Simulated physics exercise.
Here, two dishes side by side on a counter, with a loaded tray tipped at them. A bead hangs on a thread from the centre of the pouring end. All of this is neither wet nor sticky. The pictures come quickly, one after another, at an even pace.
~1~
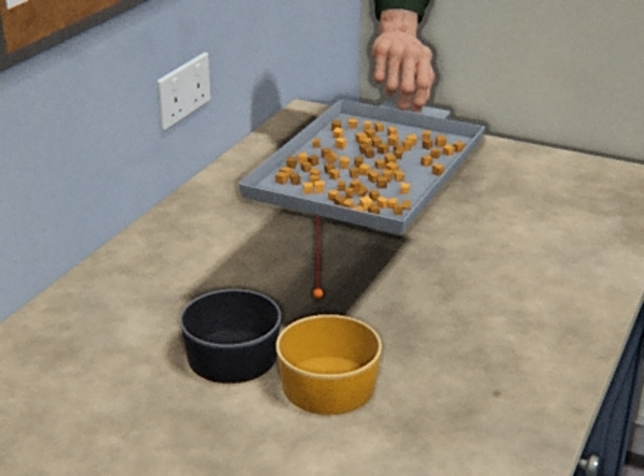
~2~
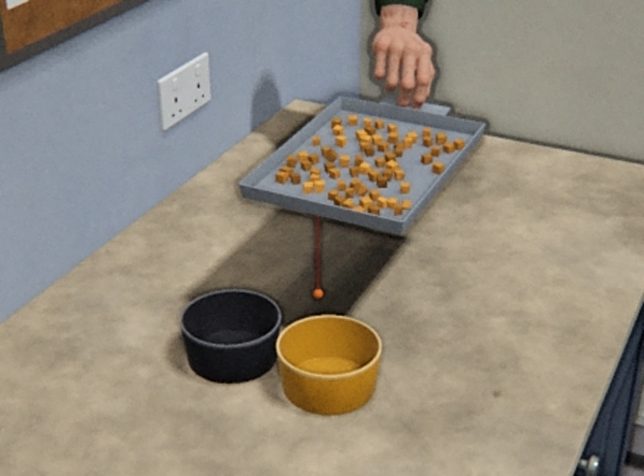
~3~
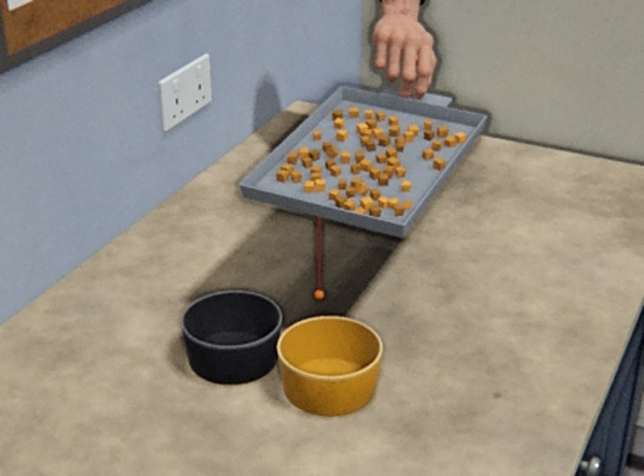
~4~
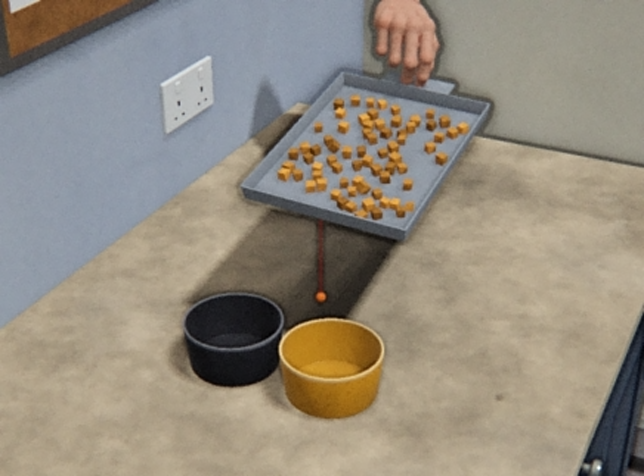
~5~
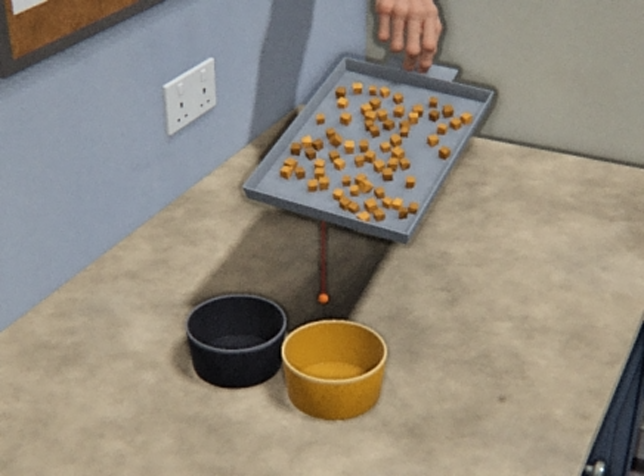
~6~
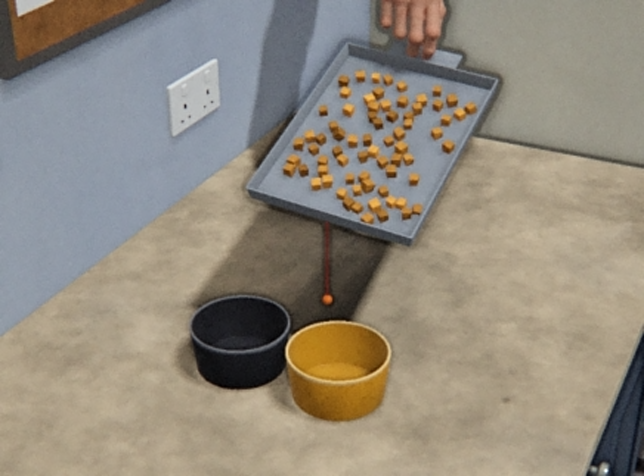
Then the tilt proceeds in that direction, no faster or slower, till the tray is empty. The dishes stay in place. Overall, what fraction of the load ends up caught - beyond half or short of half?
Catch: Above fifty percent.
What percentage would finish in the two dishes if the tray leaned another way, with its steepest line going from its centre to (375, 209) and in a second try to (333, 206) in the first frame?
About 40 % and about 90 %.
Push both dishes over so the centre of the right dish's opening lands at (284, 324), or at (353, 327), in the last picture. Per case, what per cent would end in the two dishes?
The first try yields 30% and the second yields 40%.
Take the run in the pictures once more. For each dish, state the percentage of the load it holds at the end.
10 % left, 60 % right.
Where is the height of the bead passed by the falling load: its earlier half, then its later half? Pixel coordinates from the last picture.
I'd place the first part at (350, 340) and the rest at (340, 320).
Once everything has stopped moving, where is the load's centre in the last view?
Roughly pixel (346, 389).
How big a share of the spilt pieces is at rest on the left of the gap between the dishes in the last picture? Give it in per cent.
I make it about 20 percent or so.
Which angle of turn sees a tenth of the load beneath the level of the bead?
Roughly 90 degrees of turn.
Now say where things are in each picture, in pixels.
Corners of the pouring end (242, 183) and (402, 219), level; middle of the load (365, 170), croutons; left dish (206, 360); right dish (306, 390); bead on its thread (318, 293), in the first picture.
Corners of the pouring end (242, 183) and (402, 220), level; middle of the load (365, 169), in the second picture.
Corners of the pouring end (243, 184) and (402, 223), tipped barely, lowest at the right corner; middle of the load (366, 166), in the third picture.
Corners of the pouring end (244, 185) and (404, 228), tipped a little, lowest at the right corner; middle of the load (368, 162), in the fourth picture.
Corners of the pouring end (246, 186) and (406, 232), tipped clearly, lowest at the right corner; middle of the load (370, 157), in the fifth picture.
Corners of the pouring end (249, 186) and (410, 235), tipped clearly, lowest at the right corner; middle of the load (373, 152); left dish (215, 366); right dish (315, 397), in the sixth picture.
Just after the last frame, tray tipped steeply; almost all on the tray; just a few in the air.
A moment on, tray tipped past a quarter turn; the larger part on the tray; about a tenth in the right dish; just a few in the left dish; just a few outside both.
Further on, tray tipped past a quarter turn; roughly two thirds in the right dish; about a tenth in the left dish; roughly a quarter outside both; just a few in the air.
When it is over, tray tipped past a quarter turn; roughly two thirds in the right dish; about a tenth in the left dish; roughly a quarter outside both; just a few in the air.
